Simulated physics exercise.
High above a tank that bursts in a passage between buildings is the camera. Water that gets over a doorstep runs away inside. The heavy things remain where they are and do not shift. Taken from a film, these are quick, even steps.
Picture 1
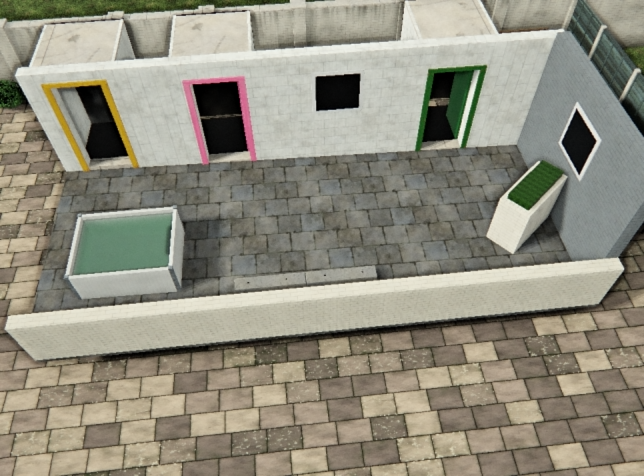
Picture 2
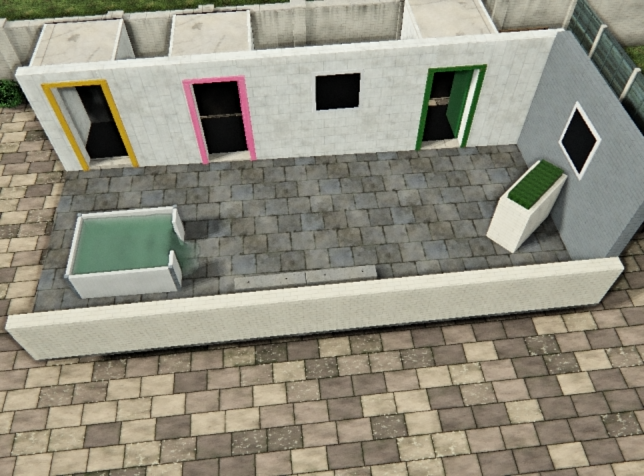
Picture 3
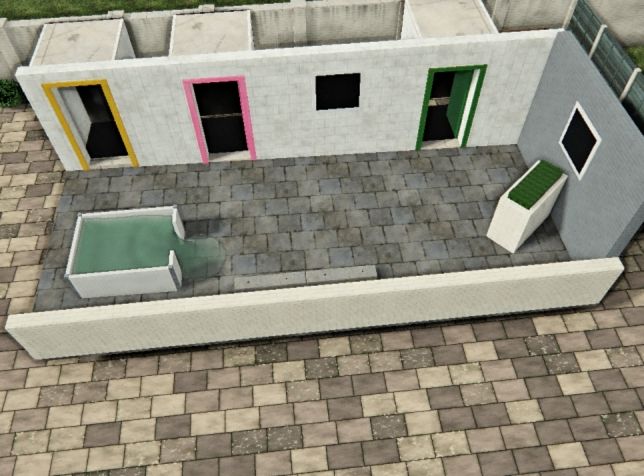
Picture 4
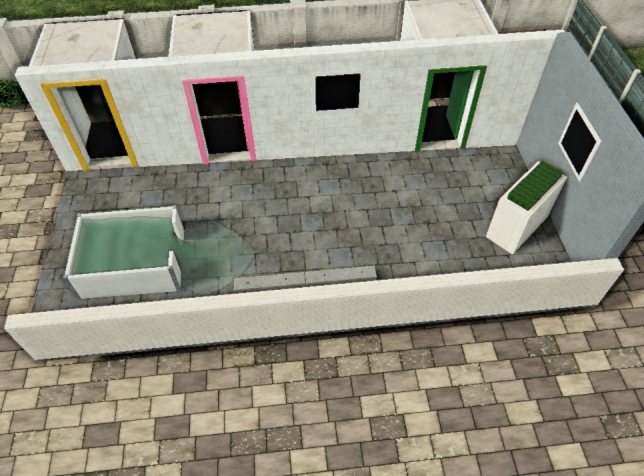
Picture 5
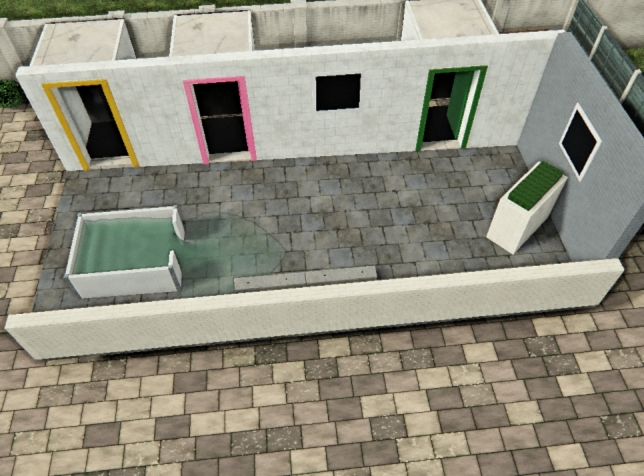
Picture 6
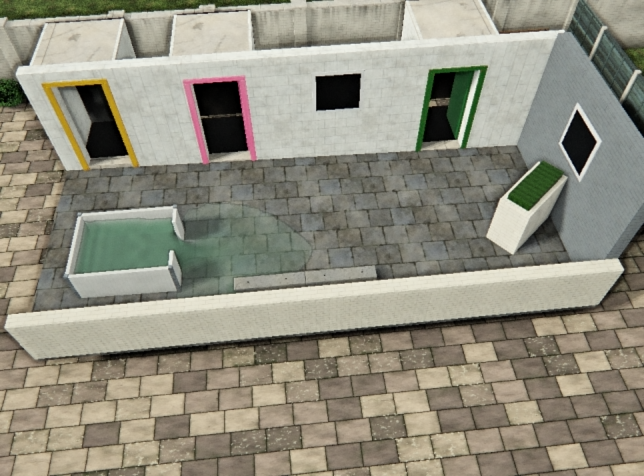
In a grey-paved yard seen from above, a white tank of green water stands whole near doorways framed in yellow, pink and green. Its right side opens and water pours through the gap, then spreads rightward across the paving in a thin, widening, rounded sheet.
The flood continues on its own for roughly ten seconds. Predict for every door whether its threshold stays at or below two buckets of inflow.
The yellow door keeps it to two buckets; the green door lets in beyond two buckets; the pink door keeps it to two buckets.
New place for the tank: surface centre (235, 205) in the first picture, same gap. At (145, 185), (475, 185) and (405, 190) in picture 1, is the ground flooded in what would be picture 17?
First spot stays unwetted, second spot gets drenched, third spot gets drenched.
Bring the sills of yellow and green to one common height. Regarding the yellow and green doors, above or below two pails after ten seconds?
Result: Yellow remains below the line, green remains below the line.
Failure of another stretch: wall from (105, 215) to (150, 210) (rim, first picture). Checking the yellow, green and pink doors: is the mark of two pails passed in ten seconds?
The yellow door exceeds it, the green door falls short, and the pink door exceeds it.
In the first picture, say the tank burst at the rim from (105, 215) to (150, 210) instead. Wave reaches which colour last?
That's the one in green.
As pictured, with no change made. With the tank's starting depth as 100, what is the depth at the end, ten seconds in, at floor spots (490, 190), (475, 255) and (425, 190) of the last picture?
The depths come to near 16, 14 and 10 per cent respectively.
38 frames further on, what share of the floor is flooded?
Some 65 in a hundred.
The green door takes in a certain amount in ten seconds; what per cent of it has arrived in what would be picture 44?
It should be near 10 percent of the ten-second total.
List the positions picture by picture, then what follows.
In the first frame, the tank at (125, 244) is whole and still.
In the second frame, water pours out at (177, 252) and has run to (194, 246).
In the third frame, water pours out at (177, 252) and has run to (220, 249).
In the fourth frame, the front is at (249, 261), out from the gap at (177, 252).
In the fifth frame, water pours out at (177, 252) and has run to (279, 258).
In the sixth frame, the front is at (306, 246), out from the gap at (177, 251).
A moment on, water covers 25 % of the floor; the yellow door not reached, the green door not reached, the pink door not reached.
Next, water covers 45 % of the floor; the yellow door not reached, the green door not reached, the pink door not reached.
Then, water covers 65 % of the floor; the yellow door not reached, the green door wet at the sill, nothing in, the pink door not reached.
Later, water covers 65 % of the floor; the yellow door not reached, the green door under two buckets in, the pink door not reached.
In the end, water covers 50 % of the floor; the yellow door not reached, the green door over two buckets in, the pink door not reached.
